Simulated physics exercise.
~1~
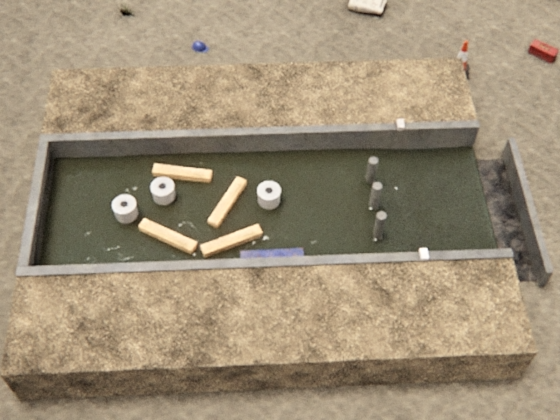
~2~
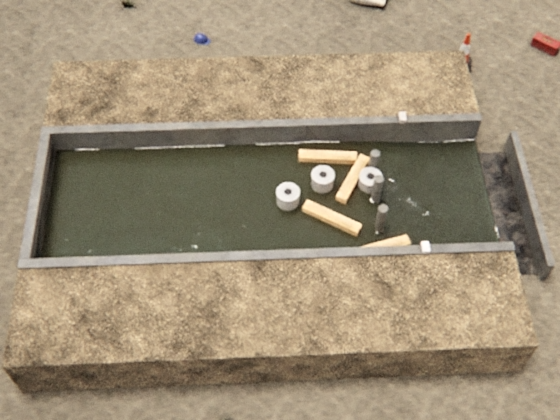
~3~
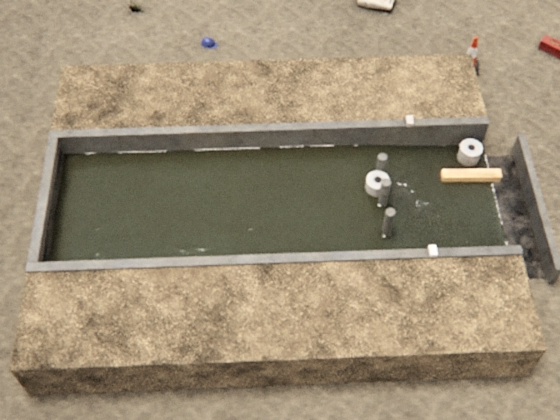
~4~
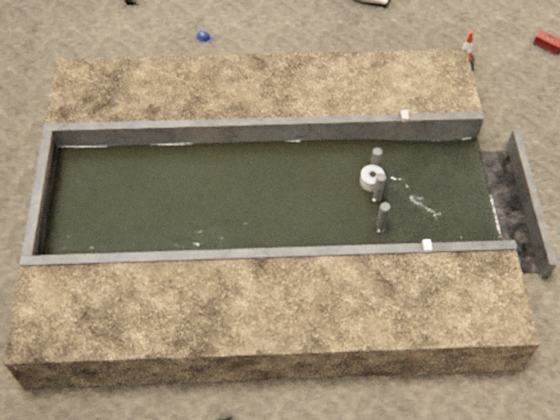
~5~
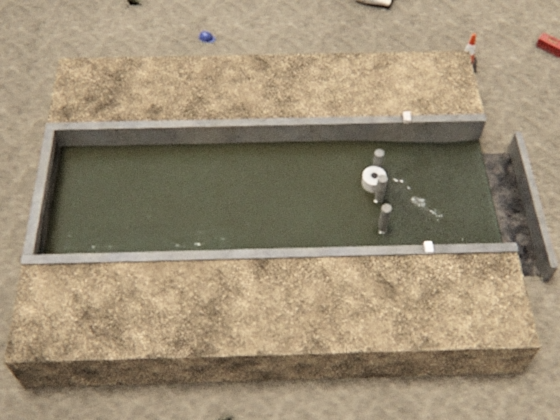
In a walled water channel seen from above, pale beams and white tubs drift right along with a blue beam, passing three grey posts and leaving through the right end, until only one tub remains, resting against the posts.
